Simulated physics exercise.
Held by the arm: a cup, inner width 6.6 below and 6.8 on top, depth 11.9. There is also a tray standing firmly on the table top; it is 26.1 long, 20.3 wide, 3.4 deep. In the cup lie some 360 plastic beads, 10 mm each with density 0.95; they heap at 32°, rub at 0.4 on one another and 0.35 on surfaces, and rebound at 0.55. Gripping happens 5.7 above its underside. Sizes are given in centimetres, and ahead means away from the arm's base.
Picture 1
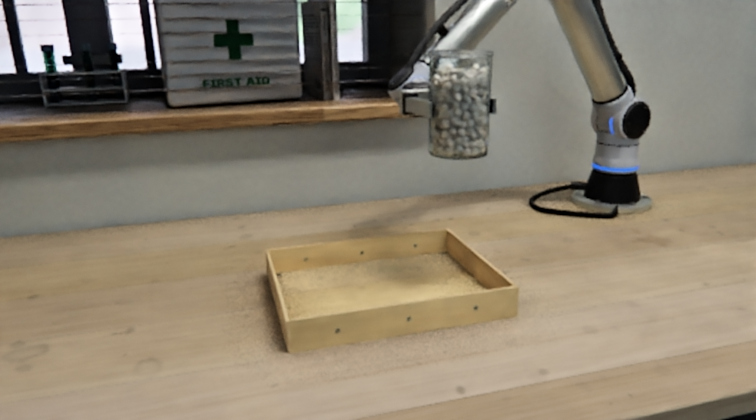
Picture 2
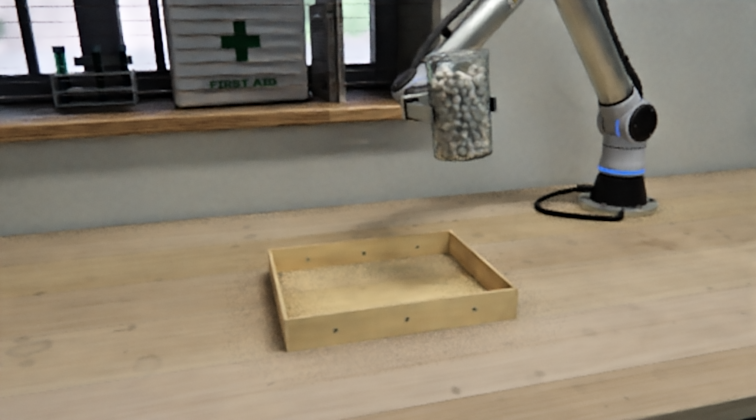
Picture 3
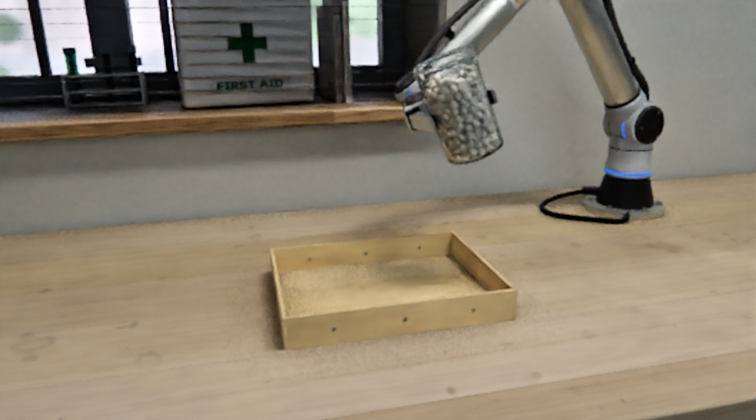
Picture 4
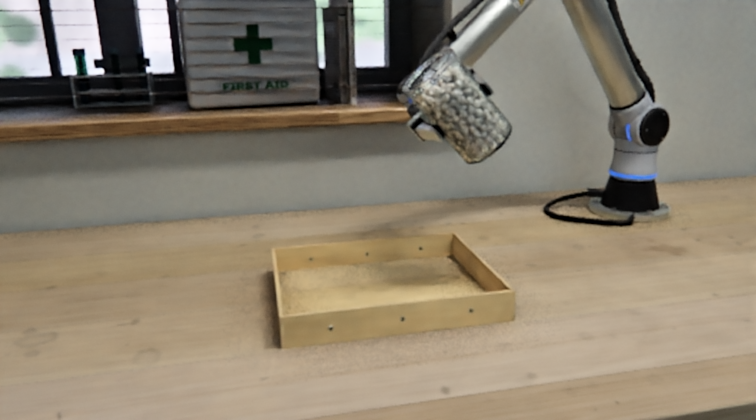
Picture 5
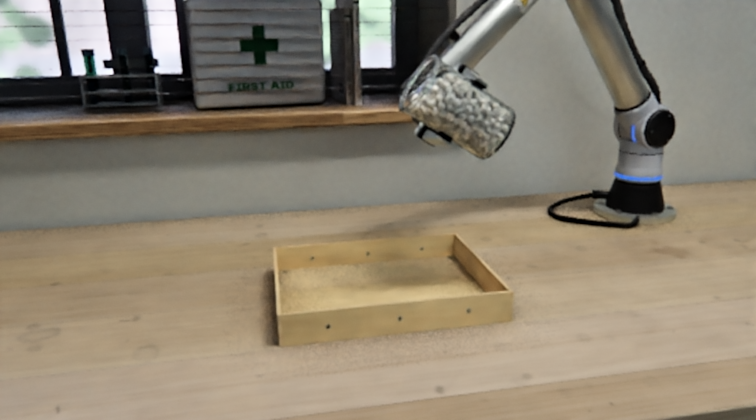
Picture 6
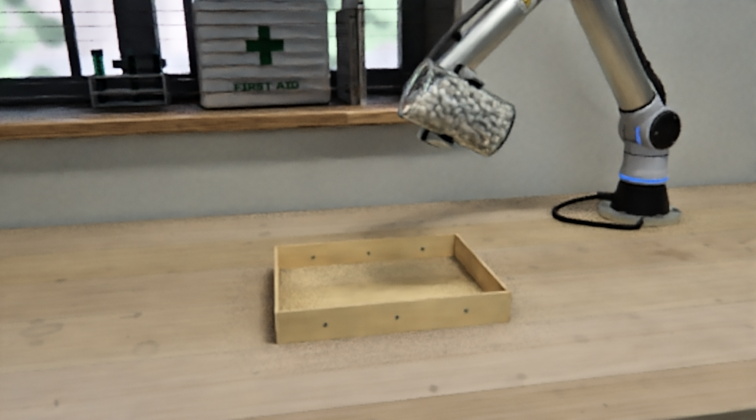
A robot arm held a clear cup full of whitish beads above a shallow wooden tray on a table and steadily tilted it well over to one side, the beads staying inside.
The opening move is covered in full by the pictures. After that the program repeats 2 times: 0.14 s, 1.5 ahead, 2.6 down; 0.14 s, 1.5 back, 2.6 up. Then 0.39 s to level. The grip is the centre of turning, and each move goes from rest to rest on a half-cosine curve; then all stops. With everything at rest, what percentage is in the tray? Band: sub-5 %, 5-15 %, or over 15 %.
Band: Sub-5 %.
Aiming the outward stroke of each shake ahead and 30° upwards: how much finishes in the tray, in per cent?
Result: Approx. 5 %.
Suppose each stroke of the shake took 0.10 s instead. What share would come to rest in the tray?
About 0 per cent in that case.
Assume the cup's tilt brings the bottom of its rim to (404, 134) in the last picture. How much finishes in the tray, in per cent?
The share is around 10 %.
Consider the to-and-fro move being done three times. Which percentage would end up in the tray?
In that case it would be roughly 0 per cent.
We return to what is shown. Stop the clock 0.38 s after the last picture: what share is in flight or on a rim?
0 per cent.
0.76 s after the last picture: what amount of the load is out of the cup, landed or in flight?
So far, about 0 in a hundred parts are out.
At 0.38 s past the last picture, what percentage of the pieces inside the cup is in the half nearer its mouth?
Mouth half share: Roughly 45 %.
Then, 0.38 s later, tilted 63° forward, highest piece 25 above the table; 361 in the cup.
Then, 0.76 s later, tilted 30° forward, highest piece 27 above the table; 361 in the cup.
Then, 1.15 s later, level, highest piece 29 above the table; 361 in the cup.
Then, 2.20 s later, level, highest piece 29 above the table; 361 in the cup.
At rest, 361 in the cup. That is 0 % in the tray.
